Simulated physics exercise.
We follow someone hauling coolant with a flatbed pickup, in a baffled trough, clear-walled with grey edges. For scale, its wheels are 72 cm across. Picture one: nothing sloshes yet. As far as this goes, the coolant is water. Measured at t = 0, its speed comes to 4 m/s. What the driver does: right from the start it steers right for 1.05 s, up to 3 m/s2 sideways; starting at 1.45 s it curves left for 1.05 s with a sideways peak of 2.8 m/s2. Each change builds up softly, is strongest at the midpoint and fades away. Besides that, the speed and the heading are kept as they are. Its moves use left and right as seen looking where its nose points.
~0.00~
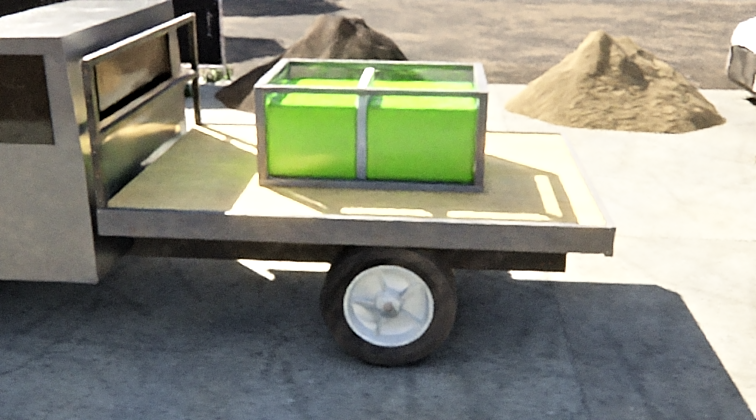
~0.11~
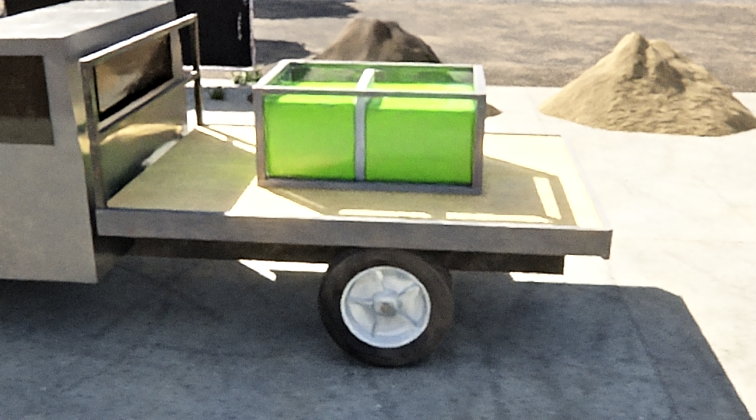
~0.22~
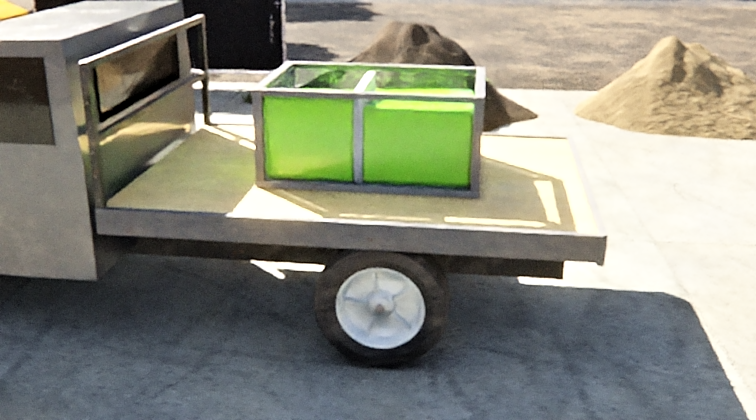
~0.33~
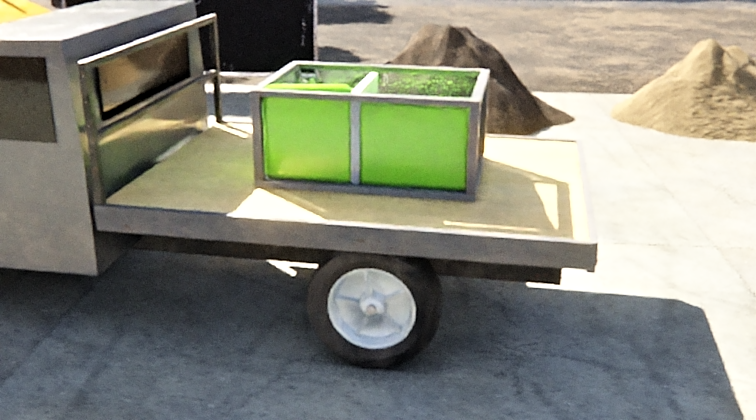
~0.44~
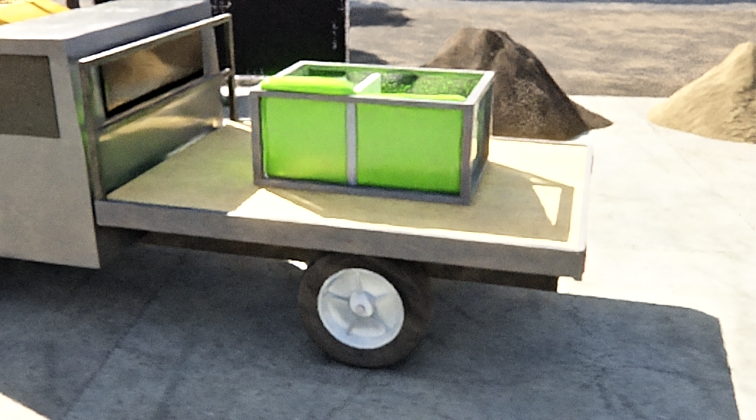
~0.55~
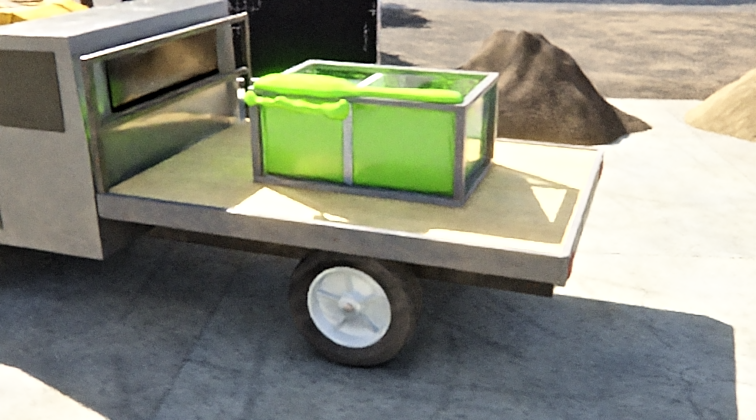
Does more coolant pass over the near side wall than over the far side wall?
Yes.
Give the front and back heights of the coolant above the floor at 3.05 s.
About 38 cm in front, about 32 cm behind.
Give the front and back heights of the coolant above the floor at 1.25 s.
Front: 40 cm; back: 42 cm.
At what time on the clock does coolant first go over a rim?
I'd put it close to 0.8 seconds.
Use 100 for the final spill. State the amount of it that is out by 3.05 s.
About 90 percent, give or take.
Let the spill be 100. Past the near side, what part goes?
Close to 60 per cent goes that way.
By 1.25 s it stands 41 cm high behind and 40 cm in front; 5 per cent has gone over the near side.
By 2.05 s it stands 40 cm high behind and 37 cm in front; 5 per cent has gone over the near side, a little elsewhere.
By 3.05 s it stands 32 cm high behind and 37 cm in front; 10 per cent has gone over the near side and the far side, a little elsewhere.
By 5.49 s 11 per cent has gone over the near side and the far side, a little elsewhere; the near side has passed 7 per cent and the far side 3.
